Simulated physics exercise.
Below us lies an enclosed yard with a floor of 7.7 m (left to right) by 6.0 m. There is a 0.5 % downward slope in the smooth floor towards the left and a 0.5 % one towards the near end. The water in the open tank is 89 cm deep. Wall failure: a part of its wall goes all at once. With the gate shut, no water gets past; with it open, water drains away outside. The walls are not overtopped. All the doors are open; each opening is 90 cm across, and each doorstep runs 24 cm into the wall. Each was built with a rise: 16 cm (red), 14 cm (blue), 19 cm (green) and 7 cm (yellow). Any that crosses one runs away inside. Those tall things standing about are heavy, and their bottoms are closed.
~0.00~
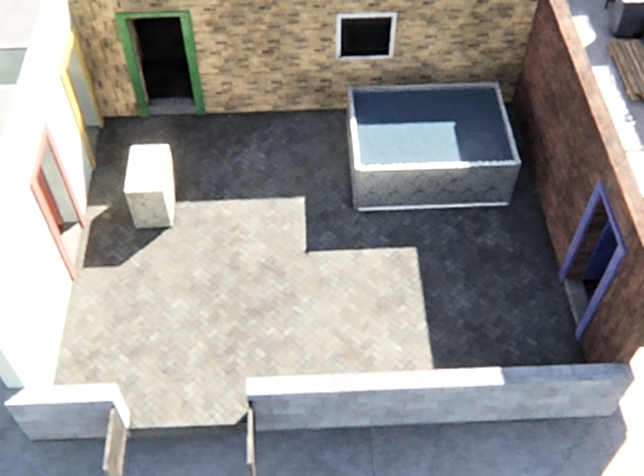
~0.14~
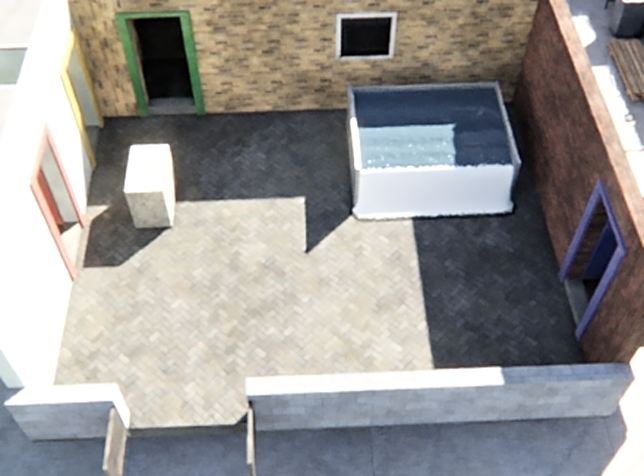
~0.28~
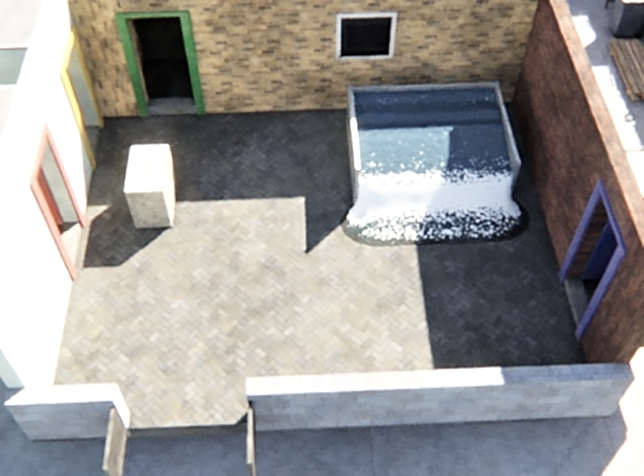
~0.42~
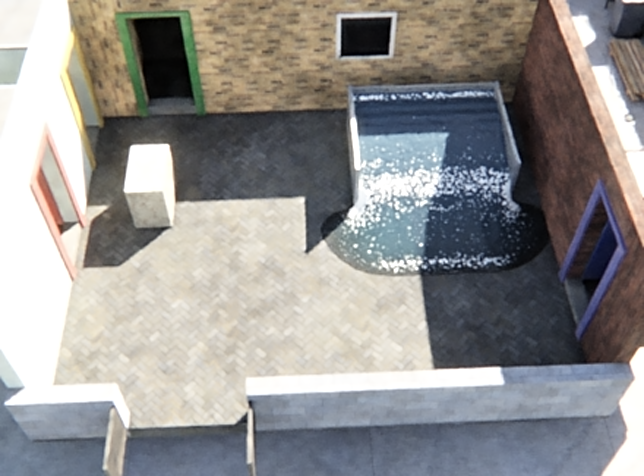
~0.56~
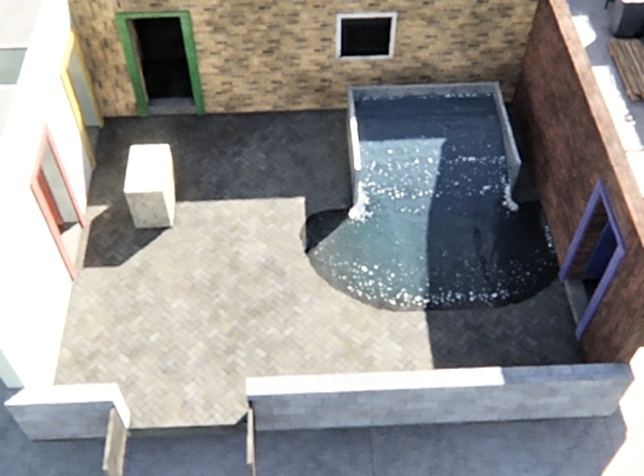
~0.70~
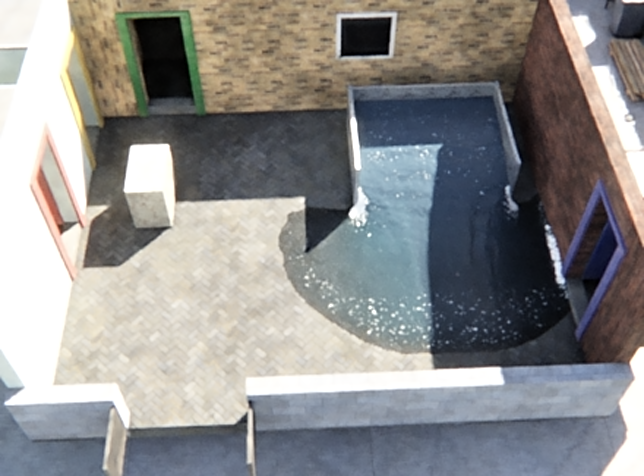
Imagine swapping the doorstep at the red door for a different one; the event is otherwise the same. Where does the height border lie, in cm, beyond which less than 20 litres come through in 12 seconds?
It lies at roughly 14.5 cm.
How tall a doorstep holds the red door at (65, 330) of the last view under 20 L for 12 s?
Something near 19 cm.
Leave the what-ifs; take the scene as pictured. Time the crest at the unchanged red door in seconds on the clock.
Near 6.0 seconds.
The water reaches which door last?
The green one comes last.
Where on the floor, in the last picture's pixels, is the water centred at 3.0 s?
Around (408, 298).
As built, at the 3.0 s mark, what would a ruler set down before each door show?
Red door 0 cm, blue door 30 cm, green door 0 cm, yellow door 0 cm.
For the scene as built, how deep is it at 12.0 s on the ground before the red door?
10.5 cm.
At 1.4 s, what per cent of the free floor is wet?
I'd say near 40 percent is wet.
After 1.4 s water covers 40 % of the floor, deepest (57 cm) near (586, 392); it has not reached the red door.
After 3.0 s water covers 50 % of the floor, deepest (34 cm) near (472, 397); it has not reached the red door.
After 12.0 s water covers 100 % of the floor, deepest (16 cm) near (345, 402); 10 cm at the red door, 11 litres in over its 16 cm doorstep.
At the red door as built, the water arrived by 3.8 s and peaked near 20 cm at 5.8 s.
Run again over the same 12 s with other heights there, 30 litres in over 13.5 cm, 11 litres over 16 cm. The limit of 20 litres is kept from about 14.5 cm up.
